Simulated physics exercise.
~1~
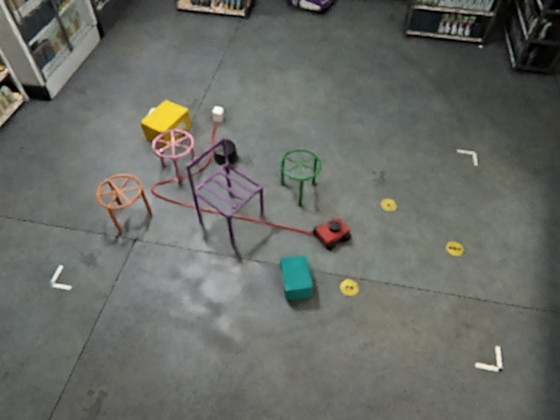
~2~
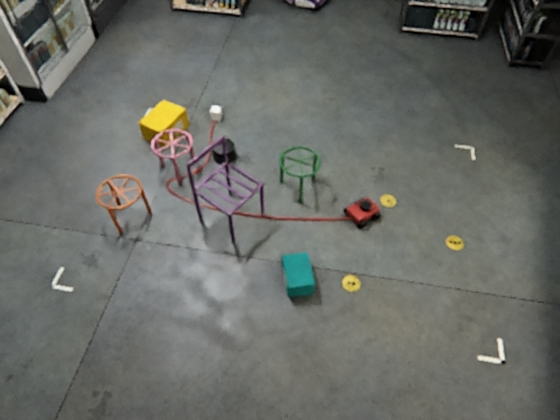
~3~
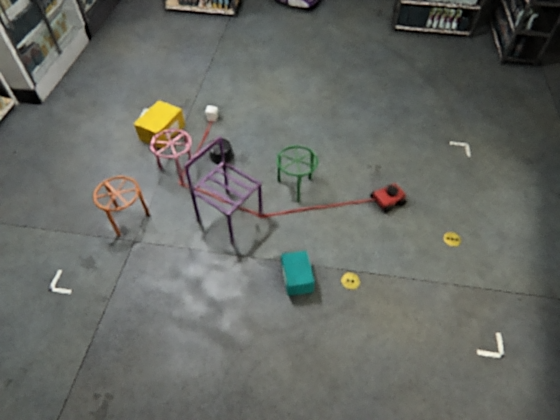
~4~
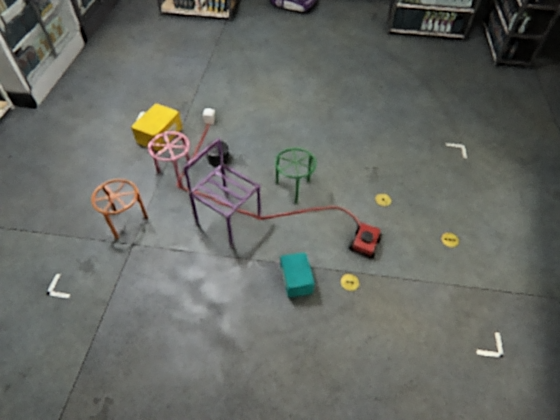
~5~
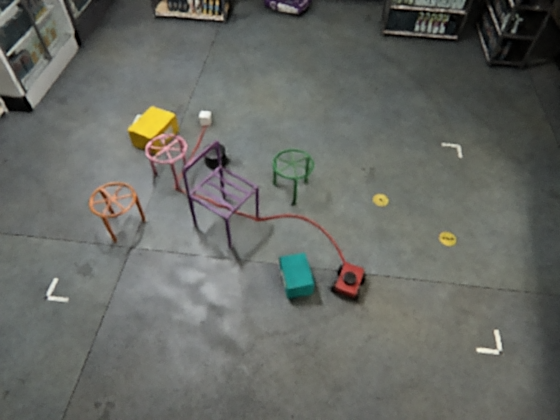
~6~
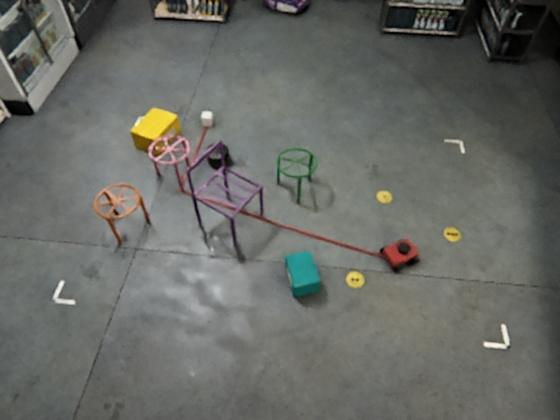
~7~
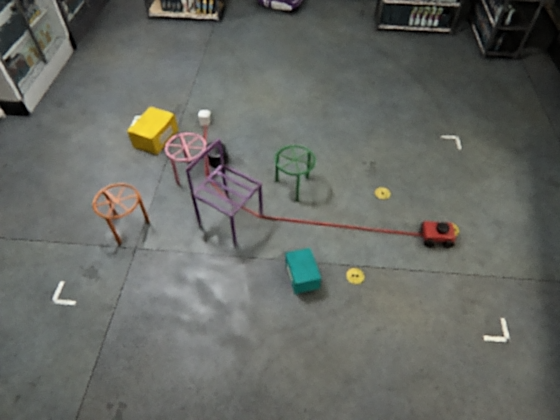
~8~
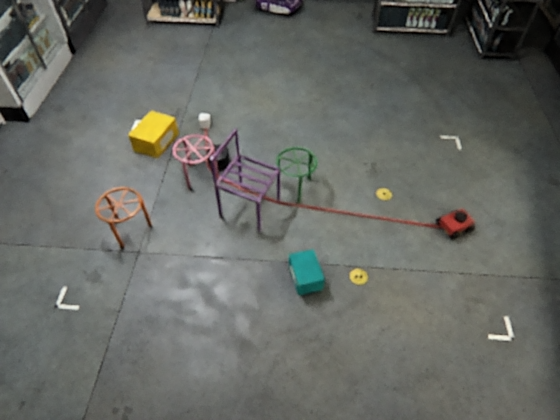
A small red cart trailed a red lead across the gray floor, moving right, curving down beside the teal carton, then heading right again as the line straightened and dragged the pink stool, then the purple chair, a short way to the right.
